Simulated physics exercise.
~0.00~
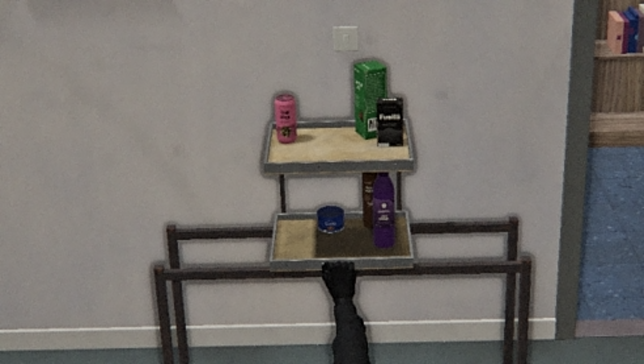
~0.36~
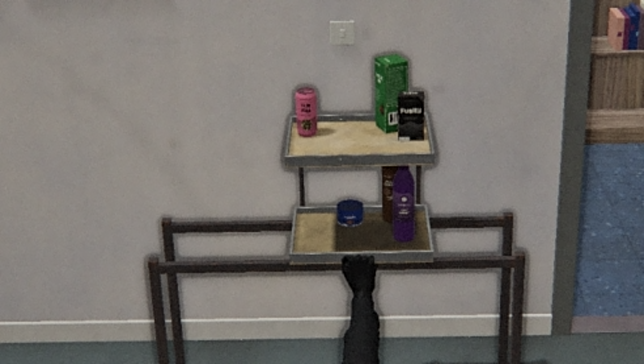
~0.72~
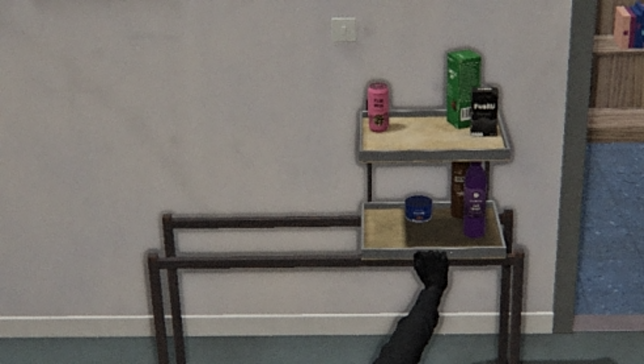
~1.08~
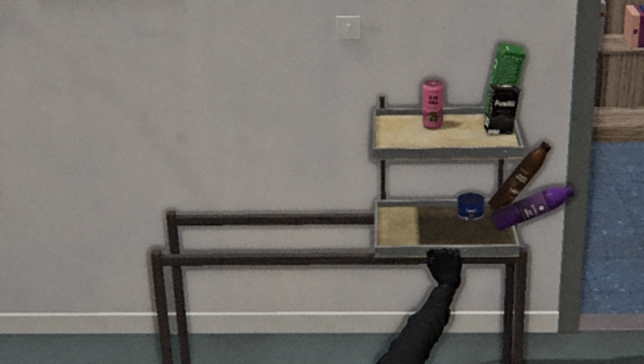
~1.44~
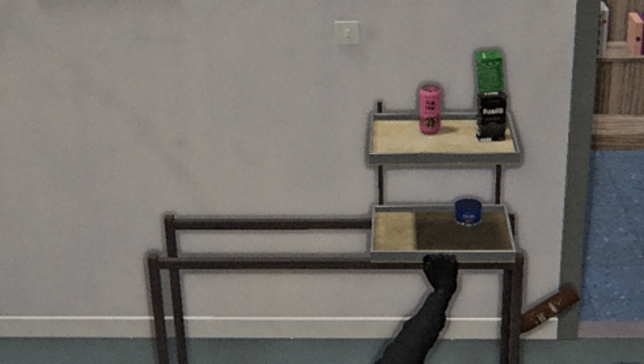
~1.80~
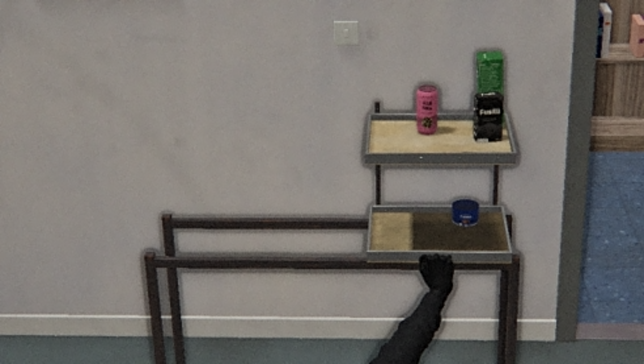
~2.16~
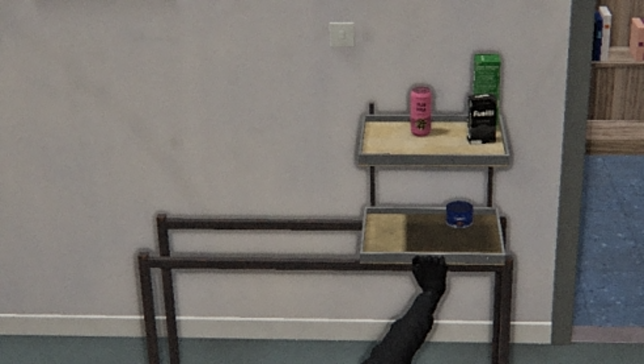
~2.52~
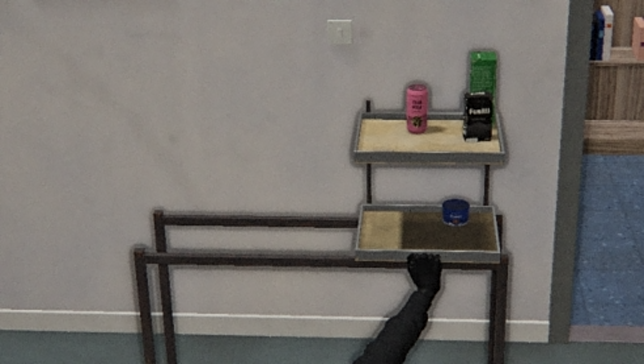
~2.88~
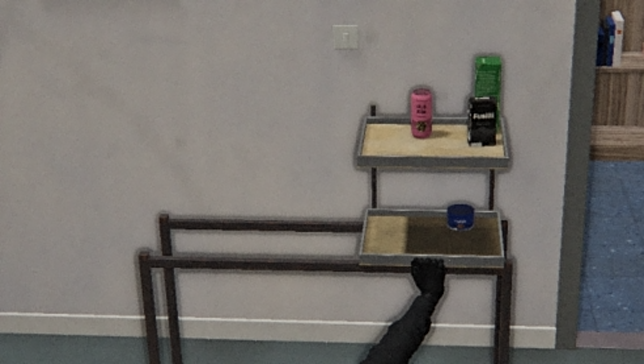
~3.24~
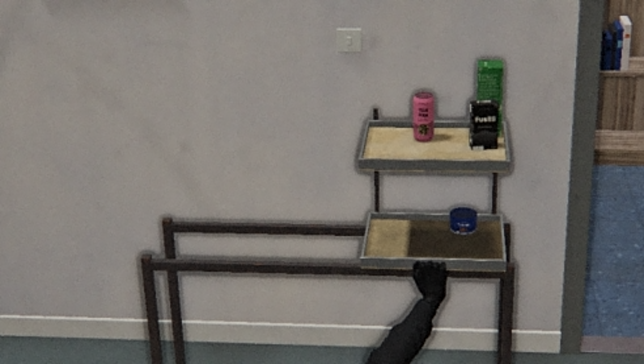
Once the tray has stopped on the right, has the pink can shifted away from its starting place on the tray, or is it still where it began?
The pink can has shifted away from its starting place. It stays upright on the upper level but ends farther to the right, nearer the middle.
